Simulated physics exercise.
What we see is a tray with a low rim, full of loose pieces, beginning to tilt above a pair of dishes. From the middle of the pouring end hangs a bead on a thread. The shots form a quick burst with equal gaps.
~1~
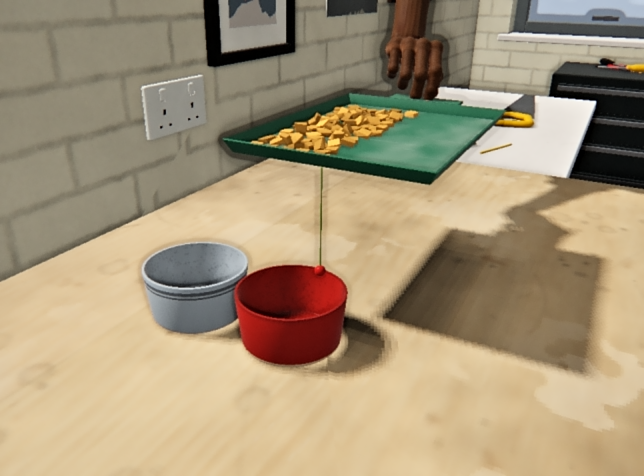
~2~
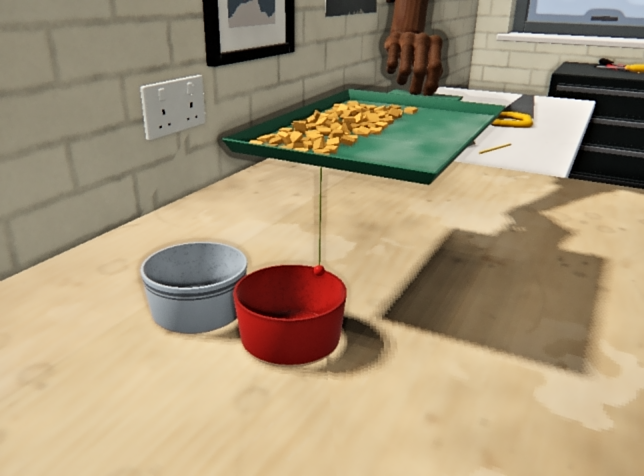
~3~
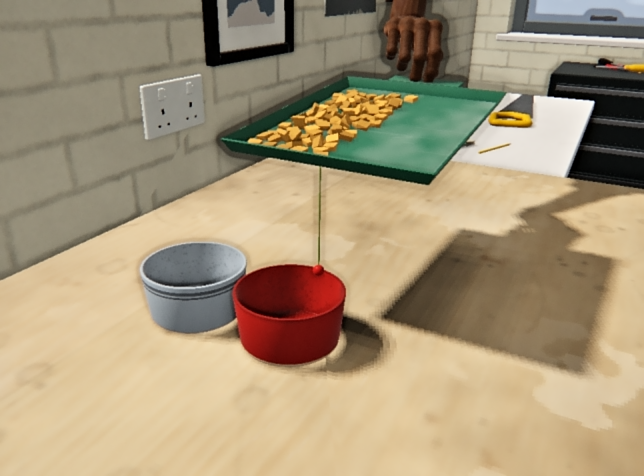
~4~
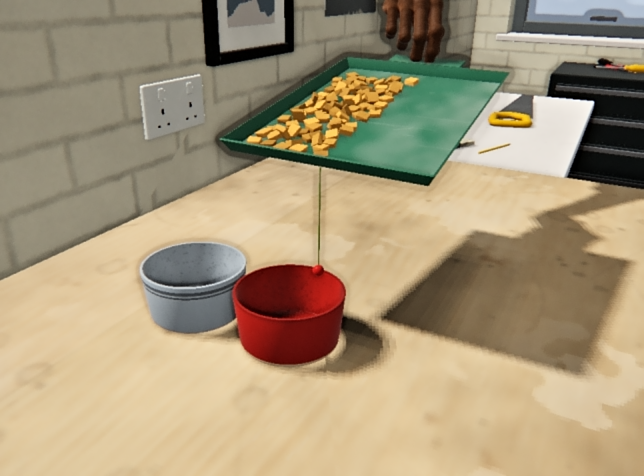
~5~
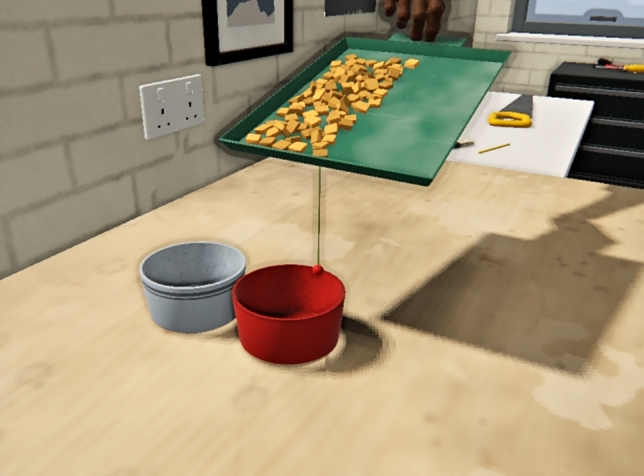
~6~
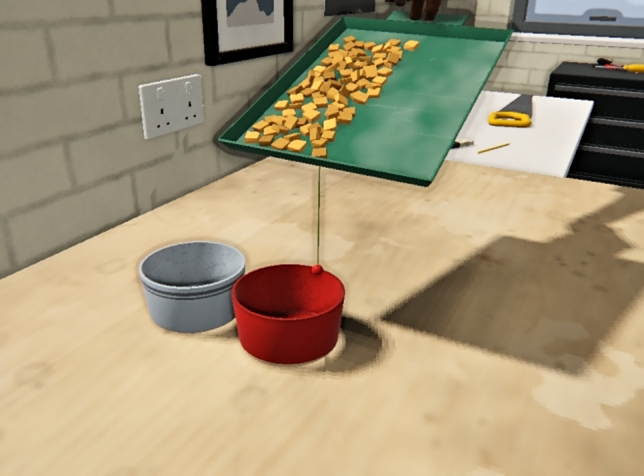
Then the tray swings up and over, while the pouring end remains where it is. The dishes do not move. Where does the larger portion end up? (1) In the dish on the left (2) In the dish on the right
The answer is 2.
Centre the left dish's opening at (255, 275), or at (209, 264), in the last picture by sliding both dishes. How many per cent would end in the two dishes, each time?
In turn about 60 and about 40 percent.
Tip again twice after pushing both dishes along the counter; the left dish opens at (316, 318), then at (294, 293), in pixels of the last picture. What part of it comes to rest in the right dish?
Around 10 % followed by around 10 %.
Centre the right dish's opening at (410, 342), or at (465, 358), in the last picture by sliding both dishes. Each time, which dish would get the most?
The dish to the left, then the dish to the left.
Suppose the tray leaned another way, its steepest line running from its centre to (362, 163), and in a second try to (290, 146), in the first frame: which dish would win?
First case: The dish at right. Second case: The dish at left.
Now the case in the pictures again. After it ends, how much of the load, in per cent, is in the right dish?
Around 40 percent.
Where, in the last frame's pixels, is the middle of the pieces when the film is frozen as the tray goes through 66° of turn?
Centre estimate: (291, 153).
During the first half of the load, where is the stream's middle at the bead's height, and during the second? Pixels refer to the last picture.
The first part at (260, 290); the rest at (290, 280).
Shortly afterwards, tray tipped steeply; near two thirds on the tray; near a quarter in the air.
Next, tray tipped past a quarter turn; near a third in the right dish; only a few in the left dish; near two thirds outside both; only a few in the air.
Some moments later, tray tipped past a quarter turn; near a third in the right dish; only a few in the left dish; near two thirds outside both.
In the end, tray tipped past a quarter turn; near a third in the right dish; only a few in the left dish; near two thirds outside both.
